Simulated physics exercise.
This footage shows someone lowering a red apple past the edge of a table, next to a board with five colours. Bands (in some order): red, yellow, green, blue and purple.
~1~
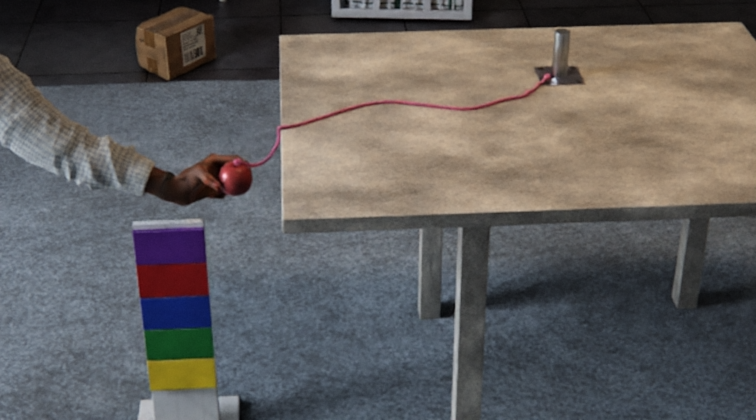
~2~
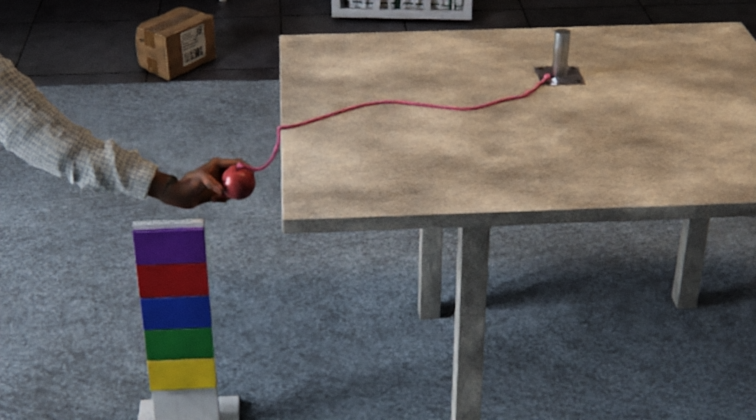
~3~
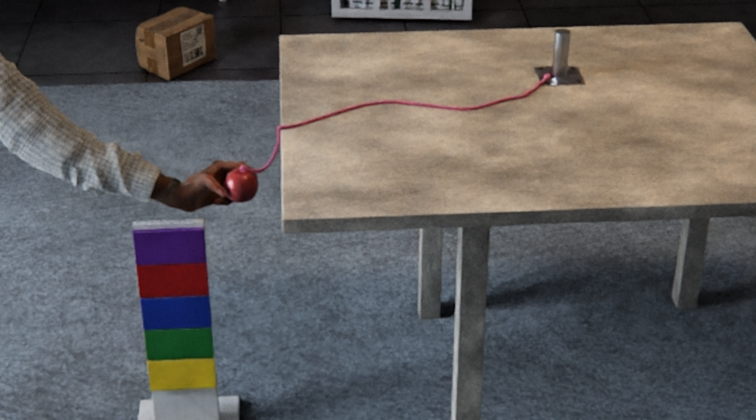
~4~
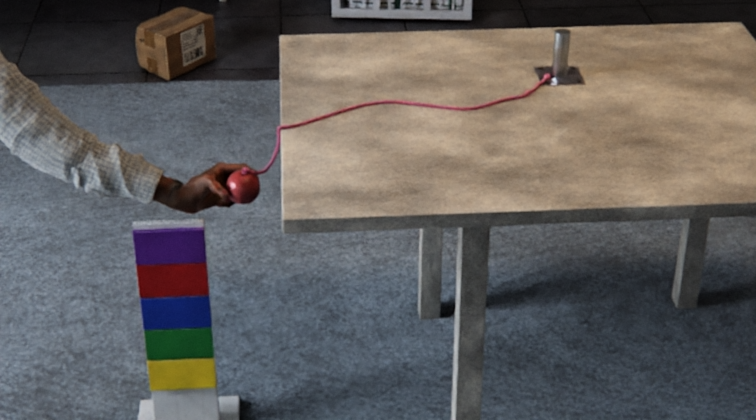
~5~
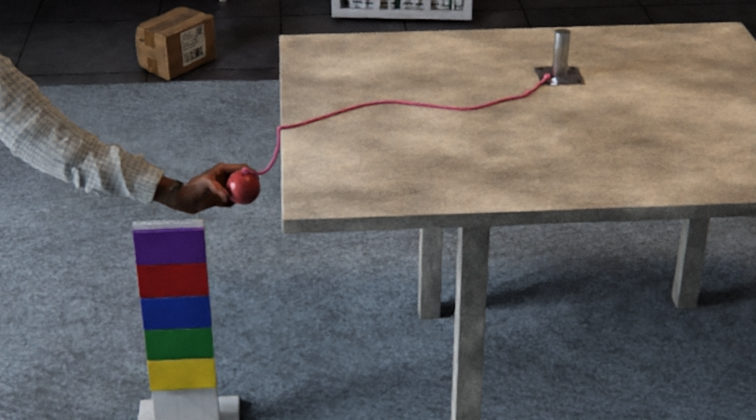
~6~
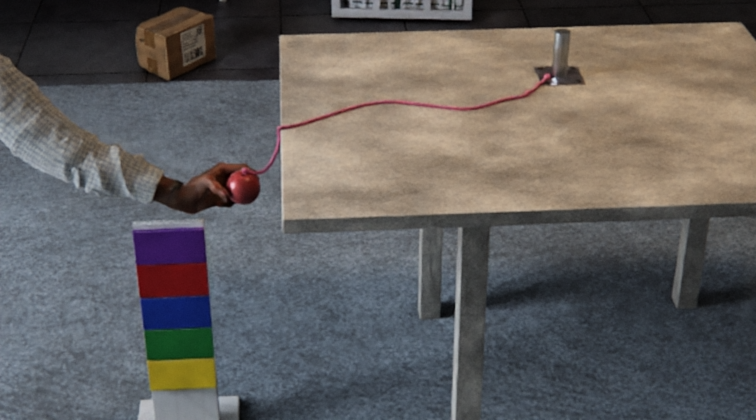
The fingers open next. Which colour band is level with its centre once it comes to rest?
The purple band.
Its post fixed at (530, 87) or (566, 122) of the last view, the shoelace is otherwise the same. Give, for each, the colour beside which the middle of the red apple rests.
In turn, red and then red.
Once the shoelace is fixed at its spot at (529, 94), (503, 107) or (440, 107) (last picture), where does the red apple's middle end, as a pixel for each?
In order of the tries: About (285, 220), about (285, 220), about (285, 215).
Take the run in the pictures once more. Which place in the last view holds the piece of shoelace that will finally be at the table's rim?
Roughly (316, 119).
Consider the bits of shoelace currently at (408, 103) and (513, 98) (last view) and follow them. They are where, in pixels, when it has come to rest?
At (379, 105), then (483, 87).
Soon after, apple near (279, 230); level with purple.
Then, apple near (273, 234); level with purple.
At rest, apple near (288, 233); level with purple. The purple one.
